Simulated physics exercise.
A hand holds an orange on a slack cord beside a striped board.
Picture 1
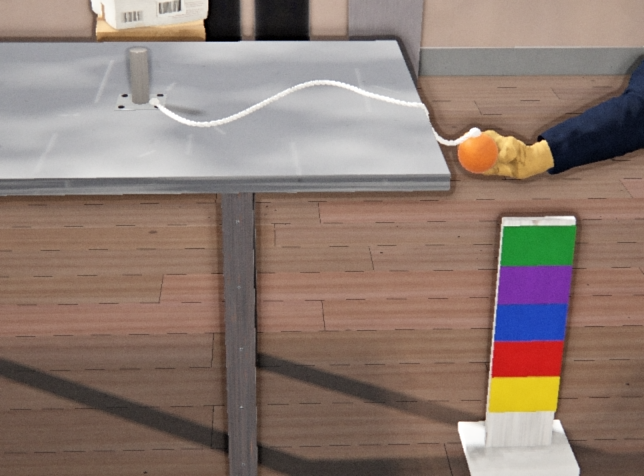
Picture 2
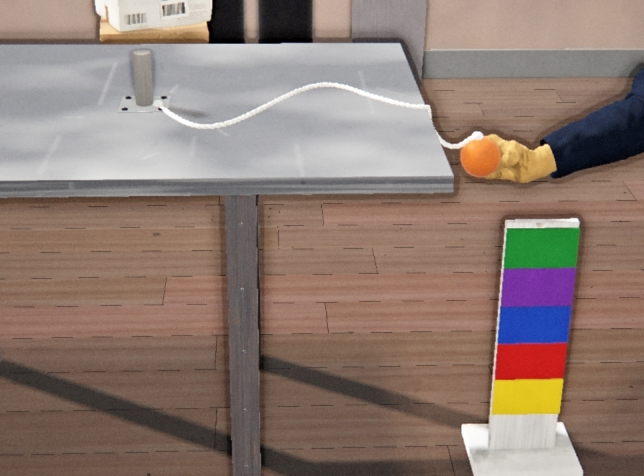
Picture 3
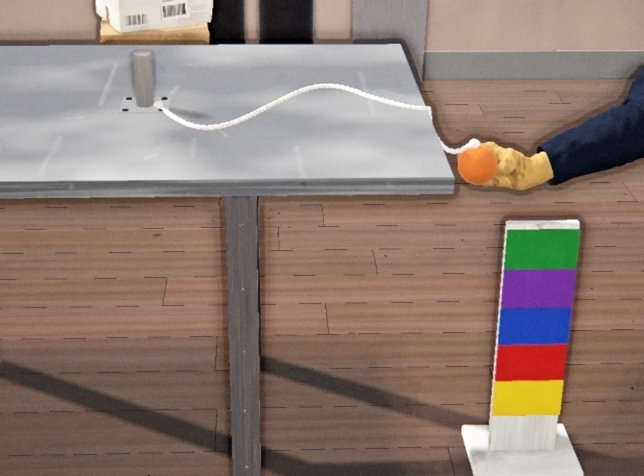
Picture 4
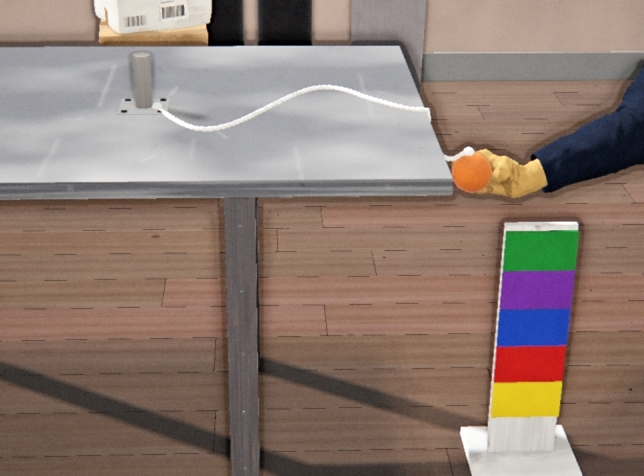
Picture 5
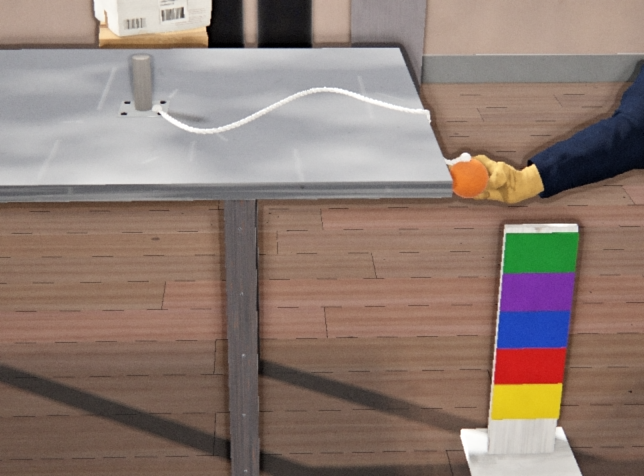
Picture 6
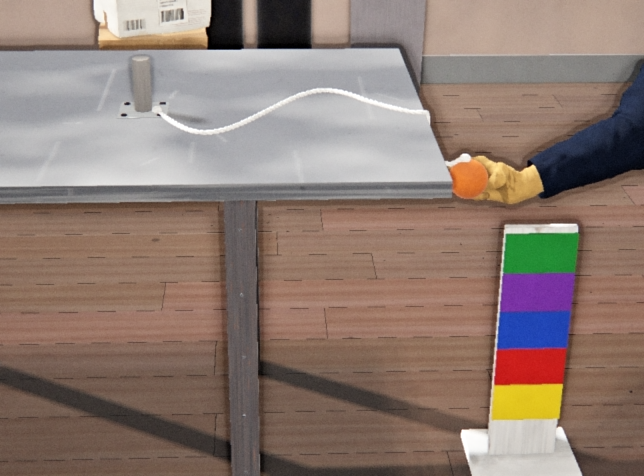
A gloved hand held an orange ball on a slack white cord just off the table's edge, beside an upright striped board, and shifted it slightly left and down before keeping it nearly still.
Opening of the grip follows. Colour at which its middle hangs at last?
The blue one.
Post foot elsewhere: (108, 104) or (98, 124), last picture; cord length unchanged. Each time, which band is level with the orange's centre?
First case: Purple. Second case: Purple.
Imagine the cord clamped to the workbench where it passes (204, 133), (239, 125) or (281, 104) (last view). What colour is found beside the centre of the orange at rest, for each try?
Each in turn comes out as purple, purple, green.
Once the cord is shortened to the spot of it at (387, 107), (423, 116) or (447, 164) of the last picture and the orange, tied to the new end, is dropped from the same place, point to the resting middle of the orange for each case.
Cut 1: About (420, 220). Cut 2: About (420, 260). Cut 3: About (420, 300).
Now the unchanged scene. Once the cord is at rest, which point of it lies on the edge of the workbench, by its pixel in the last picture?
Check around (322, 91) - that's where it is.
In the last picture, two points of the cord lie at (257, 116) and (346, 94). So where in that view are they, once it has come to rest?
End positions: About (317, 115) and about (428, 147).
Early on, orange near (391, 322); level with blue.
Midway, orange near (435, 326); level with blue.
Finally, orange near (420, 328); level with blue. The blue one.
